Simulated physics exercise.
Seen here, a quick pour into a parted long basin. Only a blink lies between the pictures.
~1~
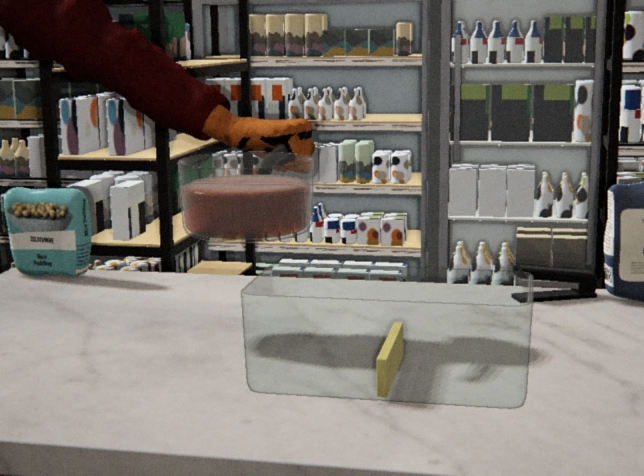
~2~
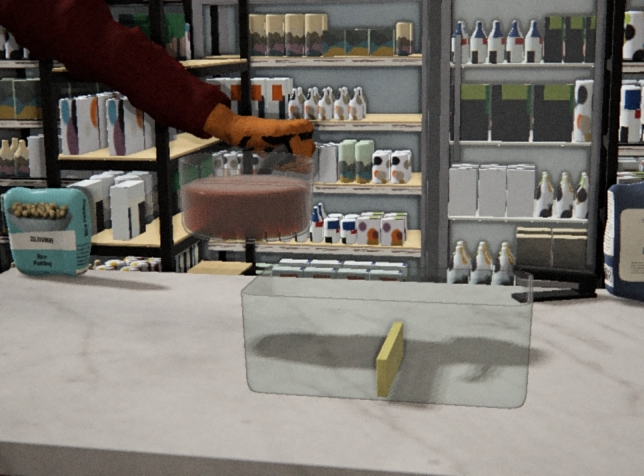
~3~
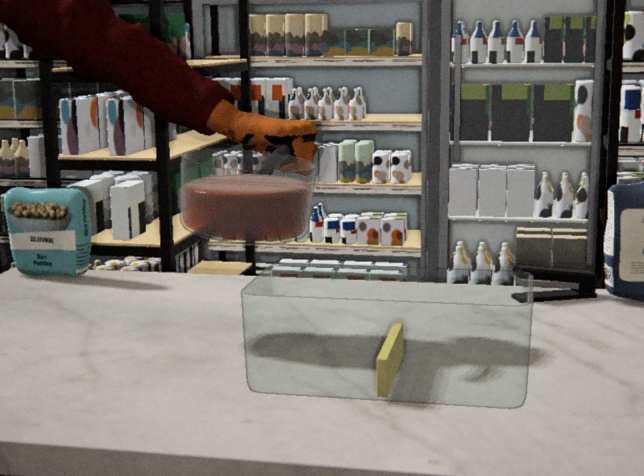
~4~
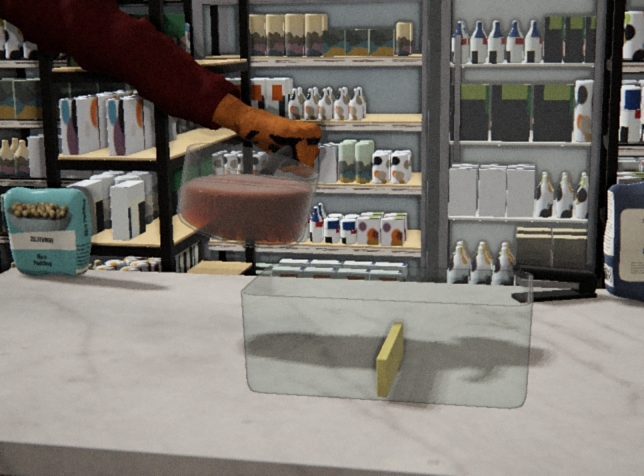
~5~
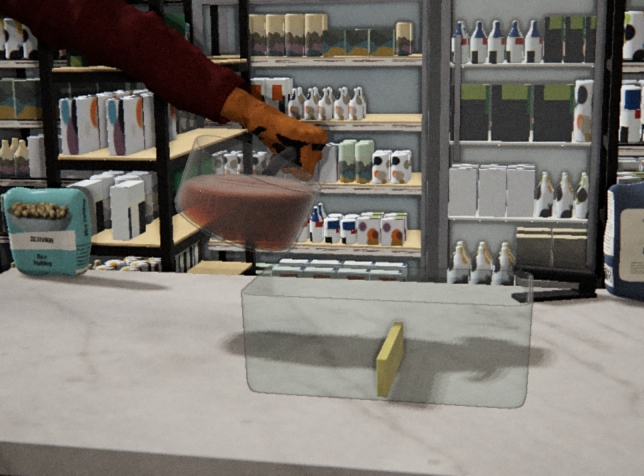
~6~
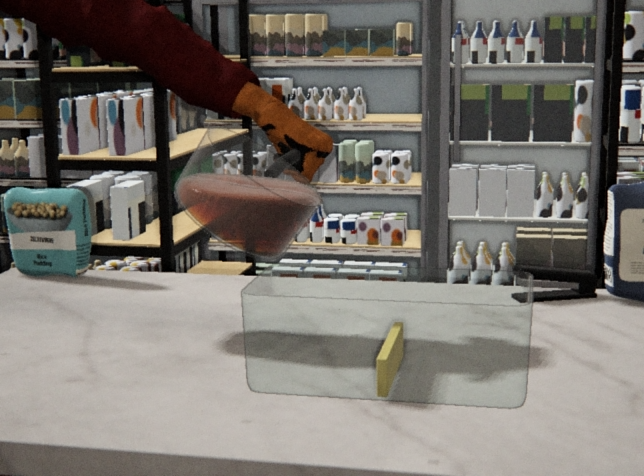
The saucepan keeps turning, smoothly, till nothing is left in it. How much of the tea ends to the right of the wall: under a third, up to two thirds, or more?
The share right of the wall is under a third.
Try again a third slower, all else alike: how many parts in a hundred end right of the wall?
It comes to 10 per cent or so.
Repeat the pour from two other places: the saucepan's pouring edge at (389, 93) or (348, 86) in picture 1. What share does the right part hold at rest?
Near 75 % and 50 %.
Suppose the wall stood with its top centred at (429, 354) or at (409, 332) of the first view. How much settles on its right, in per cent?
The first gives 25 %, the second 10 %.
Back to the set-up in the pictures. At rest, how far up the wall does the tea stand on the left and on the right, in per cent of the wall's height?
The left part 70 per cent, the right part 10.
A moment on, the saucepan is tipped right over and 29 per cent is still to pour, 42 is left of the wall and 0 right of it.
Next, the saucepan is tipped right over and 7 per cent is still to pour, 74 is left of the wall and 2 right of it.
Then the saucepan is tipped right over and 1 per cent is still to pour, 82 is left of the wall and 12 right of it.
Later the saucepan is tipped right over and 0 per cent is still to pour, 82 is left of the wall and 13 right of it.
In the end 80 per cent lies left of the wall, 16 right of it and 5 outside.
